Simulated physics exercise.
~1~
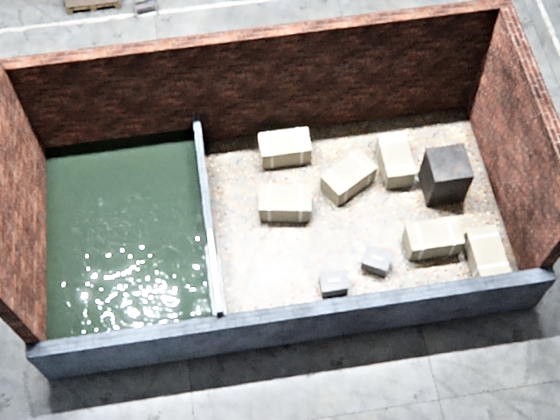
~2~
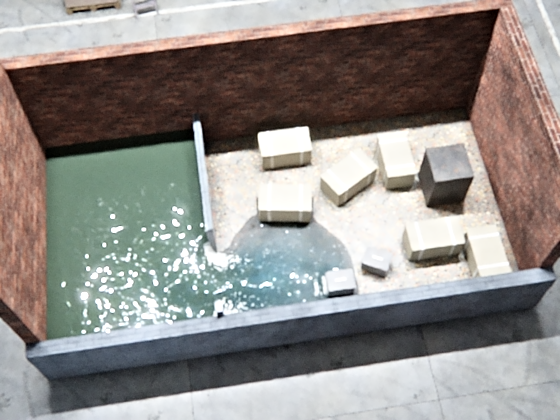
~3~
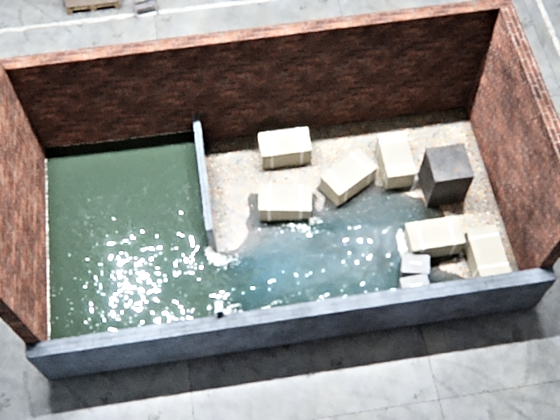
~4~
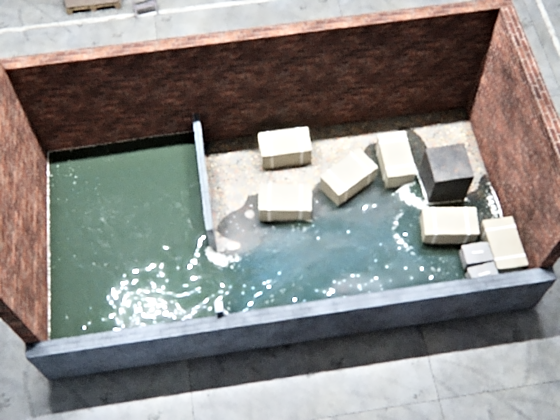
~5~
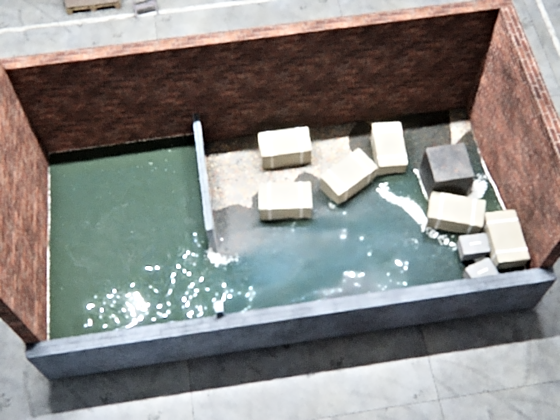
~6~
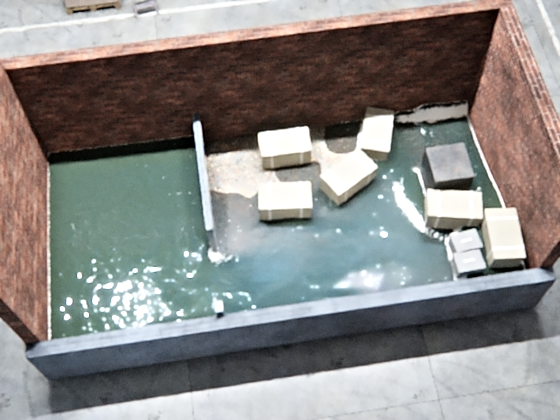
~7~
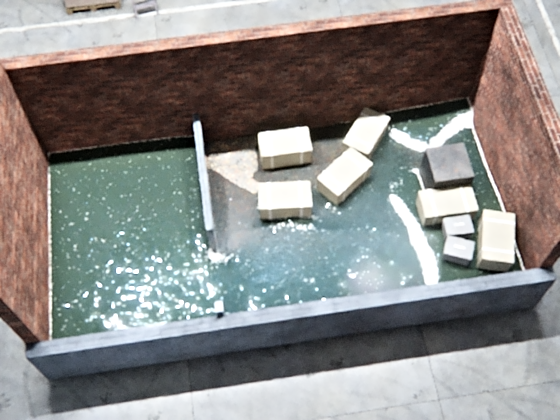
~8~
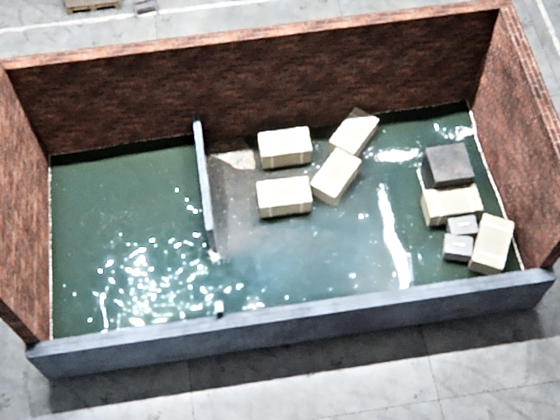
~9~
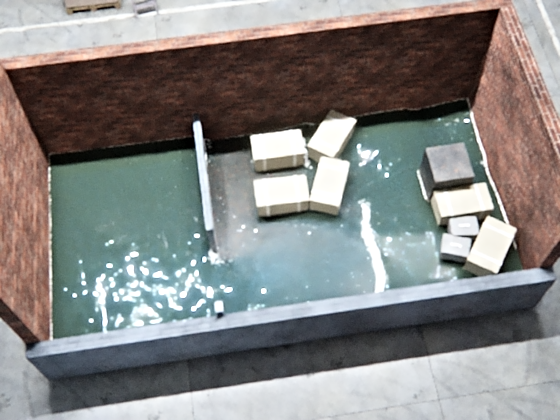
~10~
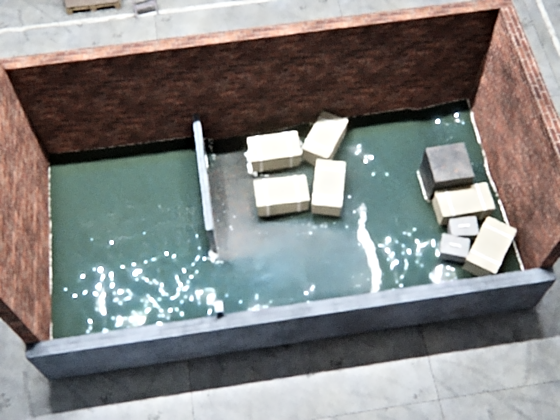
Green water spreads rightward past a divider, shifting several boxes before they settle in clusters.
